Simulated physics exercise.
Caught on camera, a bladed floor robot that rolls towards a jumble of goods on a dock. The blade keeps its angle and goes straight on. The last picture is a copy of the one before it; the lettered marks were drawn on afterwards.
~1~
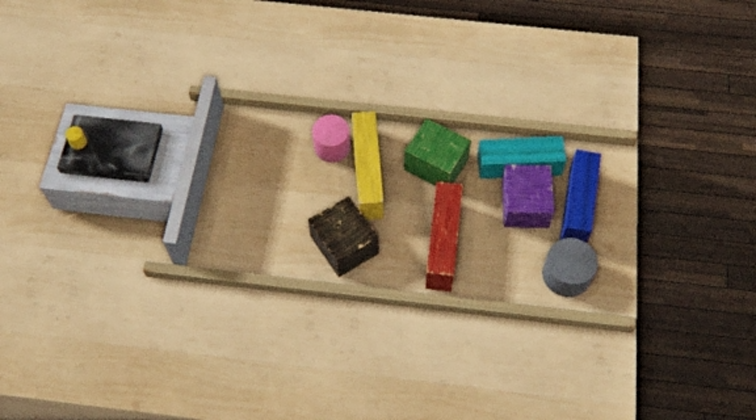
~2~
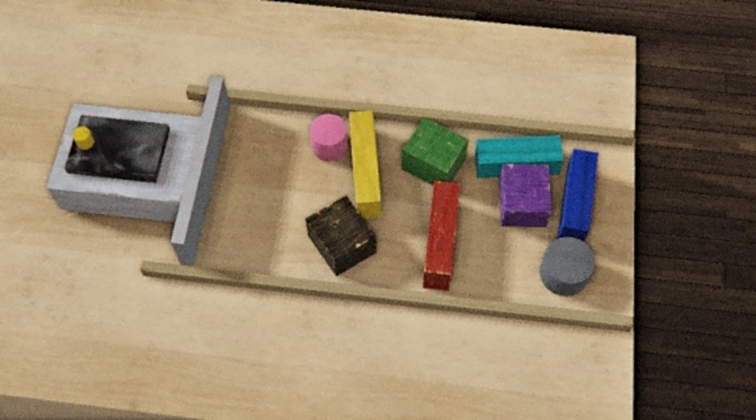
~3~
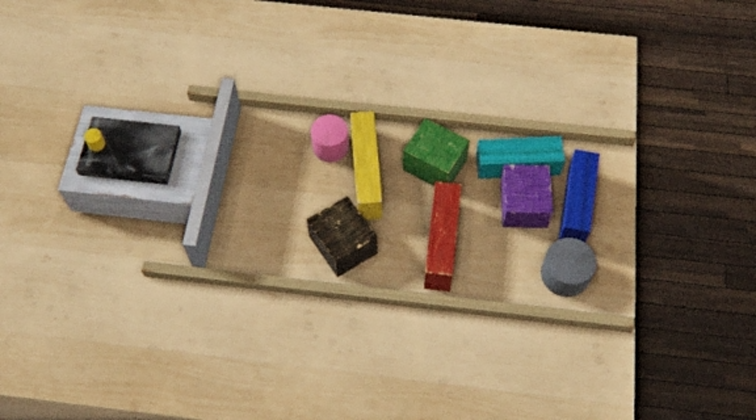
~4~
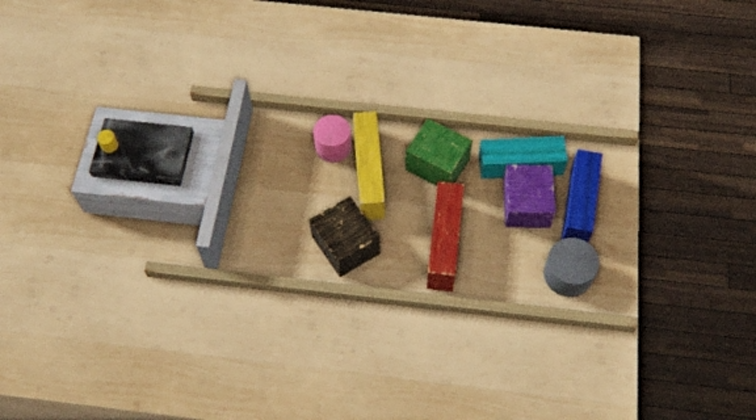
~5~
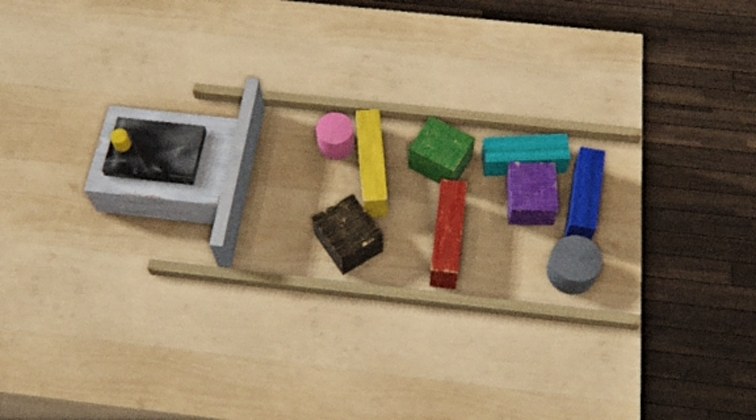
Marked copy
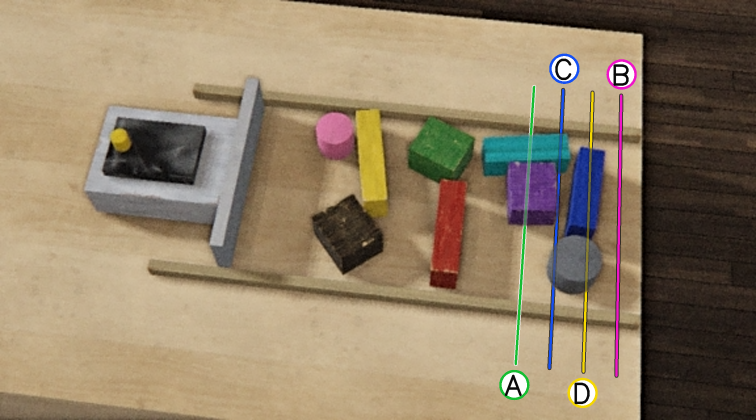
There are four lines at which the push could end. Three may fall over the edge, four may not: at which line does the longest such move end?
Line A.
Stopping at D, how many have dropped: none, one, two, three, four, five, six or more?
In all, six or more.
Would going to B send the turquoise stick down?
Yes.
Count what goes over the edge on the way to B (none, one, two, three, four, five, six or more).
By then, six or more.
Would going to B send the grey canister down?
Yes.
On the marked copy, A at (526, 216); B at (619, 226); C at (557, 219); D at (588, 222).
With A. Early on, robot (265, 161); pink canister (374, 139); black crate (375, 241).
Further on, robot (370, 172); turquoise stick (616, 159); blue stick (614, 209).
At the end, robot (449, 181); blue stick over the edge; turquoise stick over the edge; two fallen.
As for the rest, B drops nine; C drops four; D drops six.
